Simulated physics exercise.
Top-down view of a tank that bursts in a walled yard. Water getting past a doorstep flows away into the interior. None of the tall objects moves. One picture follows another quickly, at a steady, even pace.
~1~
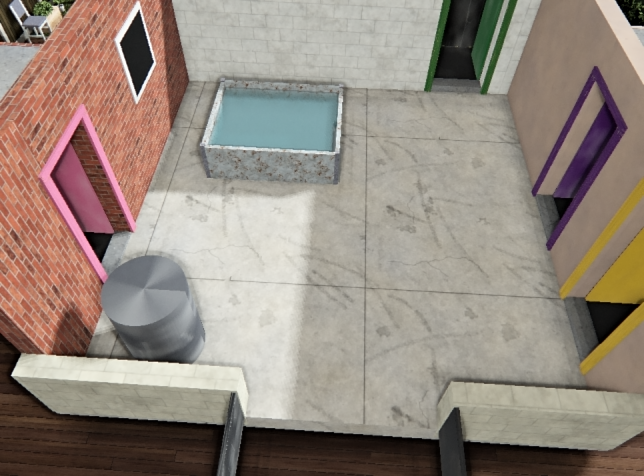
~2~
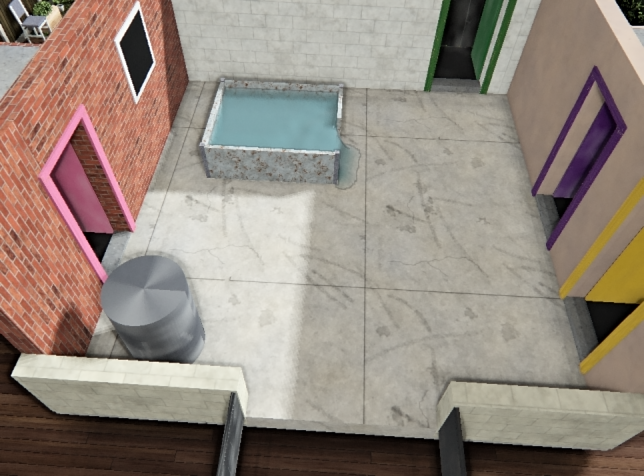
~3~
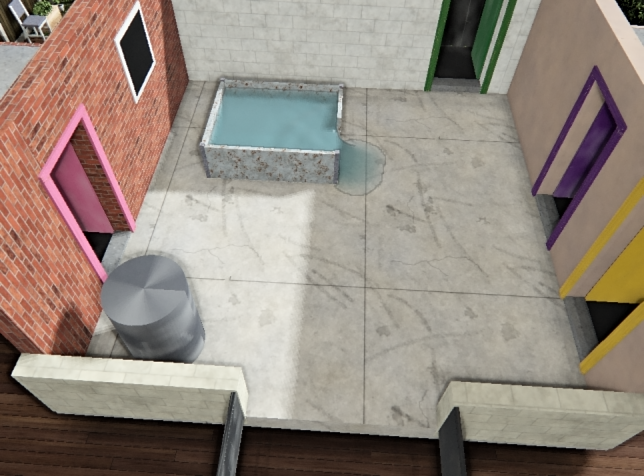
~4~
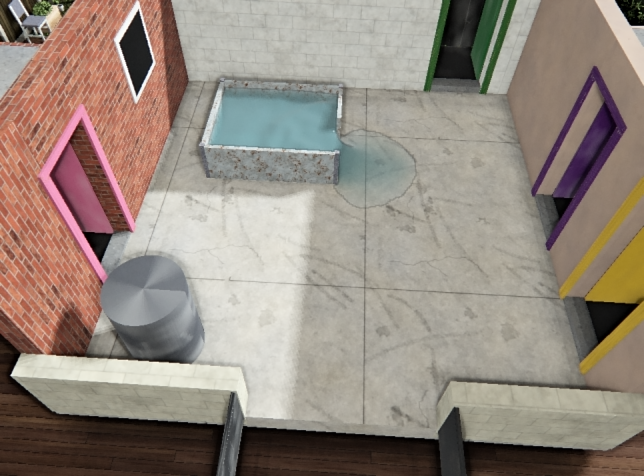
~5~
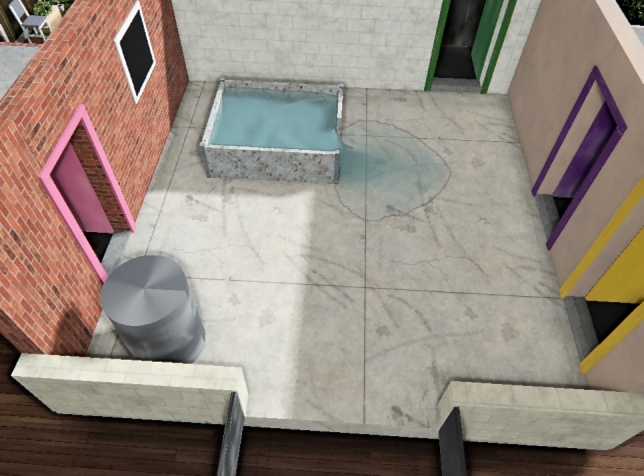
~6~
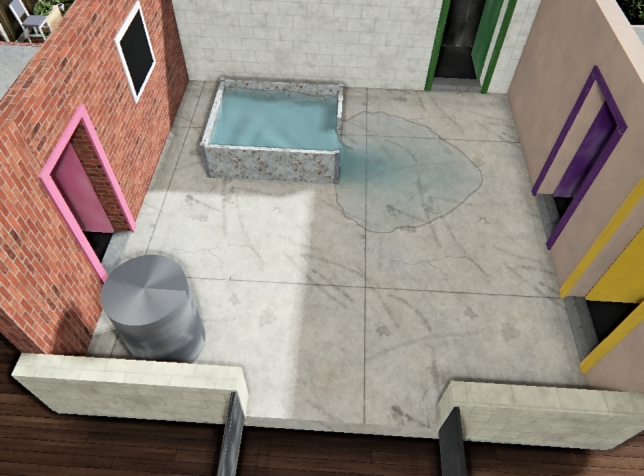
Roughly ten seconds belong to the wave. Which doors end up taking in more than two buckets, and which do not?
The pink door stays at two or below, the yellow door stays at two or below, the green door stays at two or below, the purple door takes in more.
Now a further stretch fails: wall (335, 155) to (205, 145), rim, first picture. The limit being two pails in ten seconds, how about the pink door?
As far as I can tell, the pink door surpasses the limit.
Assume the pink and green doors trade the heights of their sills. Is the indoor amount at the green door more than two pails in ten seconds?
Then green exceeds the limit.
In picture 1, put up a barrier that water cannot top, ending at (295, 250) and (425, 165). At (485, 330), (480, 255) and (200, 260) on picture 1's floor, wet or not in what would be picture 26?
Taking the points in order, they are high and dry, high and dry and inundated.
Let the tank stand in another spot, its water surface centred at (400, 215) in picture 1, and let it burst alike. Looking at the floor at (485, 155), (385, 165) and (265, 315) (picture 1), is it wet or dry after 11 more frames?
Soaked, parched, parched.
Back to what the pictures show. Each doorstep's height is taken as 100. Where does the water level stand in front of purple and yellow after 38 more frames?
Readings, in sequence: 120 percent and 80 percent.
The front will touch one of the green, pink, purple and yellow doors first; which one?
Go with the one in purple.
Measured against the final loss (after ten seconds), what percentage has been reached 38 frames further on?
I get 55 percent.
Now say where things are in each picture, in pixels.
The water tank at (277, 119) is whole and still, in the first frame.
Water pours out at (335, 155) and has run to (347, 184), in the second frame.
The front is at (378, 154), out from the gap at (335, 156), in the third frame.
Water pours out at (335, 157) and has run to (408, 158), in the fourth frame.
The front is at (444, 175), out from the gap at (335, 157), in the fifth frame.
The front is at (476, 179), out from the gap at (335, 156), in the sixth frame.
A moment on, water covers 25 % of the floor; the pink door not reached, the yellow door not reached, the green door not reached, the purple door wet at the sill, nothing in.
Next, water covers 35 % of the floor; the pink door not reached, the yellow door wet at the sill, nothing in, the green door wet at the sill, nothing in, the purple door over two buckets in.
Then, water covers 40 % of the floor; the pink door not reached, the yellow door wet at the sill, nothing in, the green door wet at the sill, nothing in, the purple door over two buckets in.
Later, water covers 65 % of the floor; the pink door not reached, the yellow door wet at the sill, nothing in, the green door under two buckets in, the purple door over two buckets in.
In the end, water covers 90 % of the floor; the pink door under two buckets in, the yellow door under two buckets in, the green door under two buckets in, the purple door far over two buckets in.
